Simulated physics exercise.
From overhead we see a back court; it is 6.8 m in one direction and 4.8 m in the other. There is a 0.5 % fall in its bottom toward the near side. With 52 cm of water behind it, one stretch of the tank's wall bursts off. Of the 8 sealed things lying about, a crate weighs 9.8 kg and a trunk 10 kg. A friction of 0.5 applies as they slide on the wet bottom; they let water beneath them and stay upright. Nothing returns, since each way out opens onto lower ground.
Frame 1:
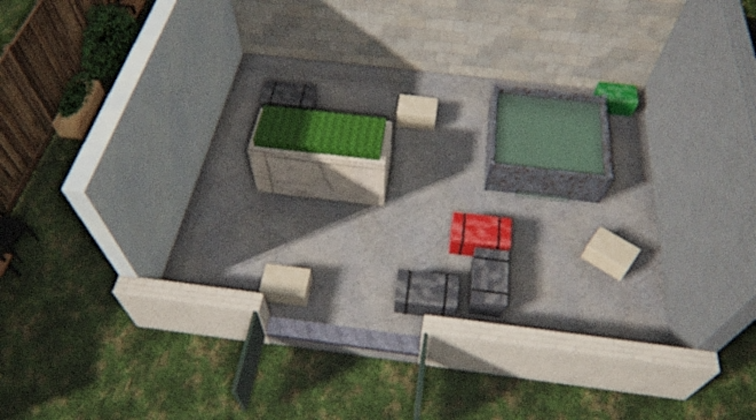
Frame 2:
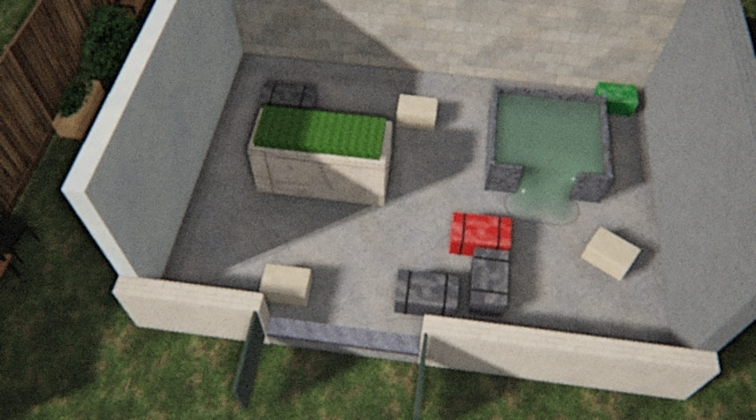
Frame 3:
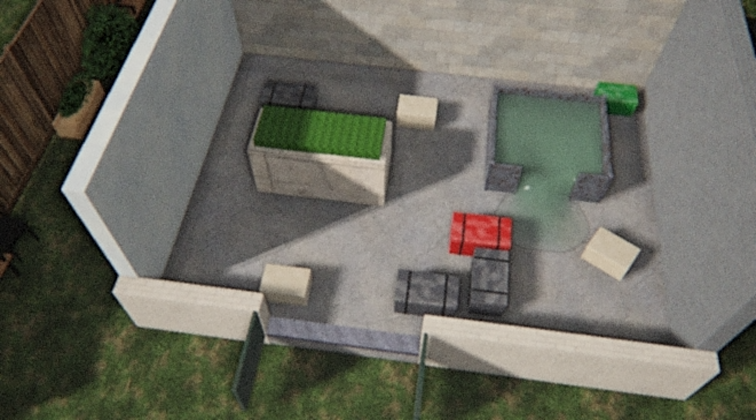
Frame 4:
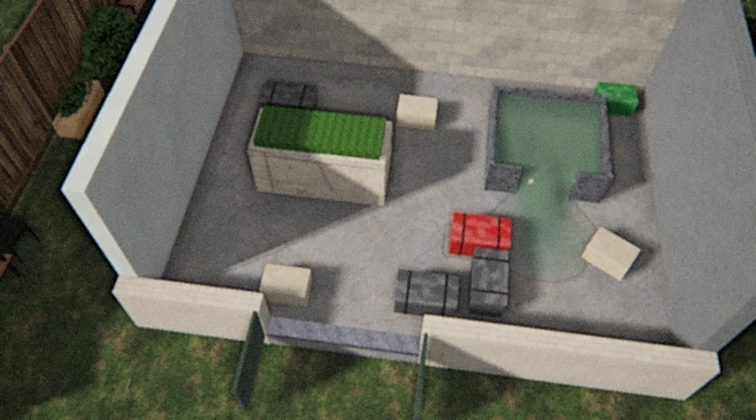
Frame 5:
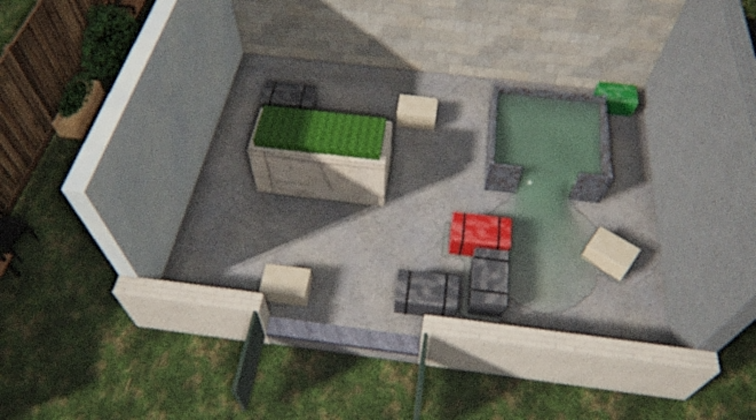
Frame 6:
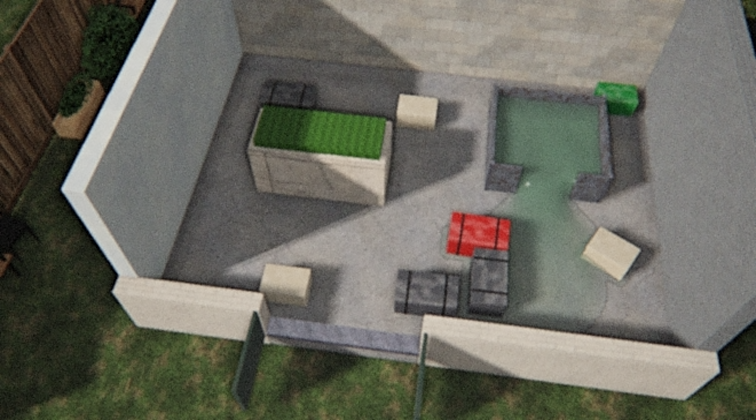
A walled back court with a grey floor, seen from high overhead by a still camera, has grass outside and an opening in its near wall. A grass-topped cream block stands left, a stone tank of green water right, with red, dark grey, cream and green boxes scattered around. The tank's near side breaks open and water spreads toward the near wall, past the nearly motionless red trunk.
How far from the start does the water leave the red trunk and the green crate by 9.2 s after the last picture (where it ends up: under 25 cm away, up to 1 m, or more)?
In the end the red trunk goes beyond a metre; the green crate goes beyond a metre.
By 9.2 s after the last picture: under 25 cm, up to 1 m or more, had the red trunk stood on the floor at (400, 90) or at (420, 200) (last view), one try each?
Spot one - it barely budges; spot two - it barely budges.
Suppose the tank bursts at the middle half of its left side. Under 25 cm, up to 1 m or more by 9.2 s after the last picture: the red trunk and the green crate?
In that case the red trunk stays put, the green crate stays put.
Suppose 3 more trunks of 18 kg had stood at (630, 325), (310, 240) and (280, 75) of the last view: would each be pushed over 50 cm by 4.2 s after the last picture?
First outside the limit, then inside the limit, then inside the limit.
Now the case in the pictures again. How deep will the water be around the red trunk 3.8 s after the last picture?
About 2 cm.
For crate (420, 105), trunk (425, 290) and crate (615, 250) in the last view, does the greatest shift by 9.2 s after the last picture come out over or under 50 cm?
Results in listed order: Falls short / exceeds / exceeds.
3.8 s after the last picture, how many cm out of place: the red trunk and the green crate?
About 120 and 20 cm by then.
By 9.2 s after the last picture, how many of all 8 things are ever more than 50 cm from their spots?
6 in all.
Then, 1.2 s after the last picture the red trunk is near (440, 244), 0.6 m from its start, aground; the green crate is near (618, 92), 0.0 m from its start, aground; 0 of 8 are out; 2 afloat.
Then, 3.8 s after the last picture the red trunk is near (389, 220), 1.3 m from its start, aground; the green crate is near (618, 85), 0.2 m from its start, aground; 0 of 8 are out; 3 afloat.
Then, 6.2 s after the last picture the red trunk is near (383, 203), 1.4 m from its start, aground; the green crate is near (536, 89), 1.3 m from its start, aground; 0 of 8 are out; 4 afloat.
Then, 9.2 s after the last picture the red trunk is near (383, 203), 1.4 m from its start, aground; the green crate is near (466, 80), 2.4 m from its start, aground; 0 of 8 are out; 4 afloat.
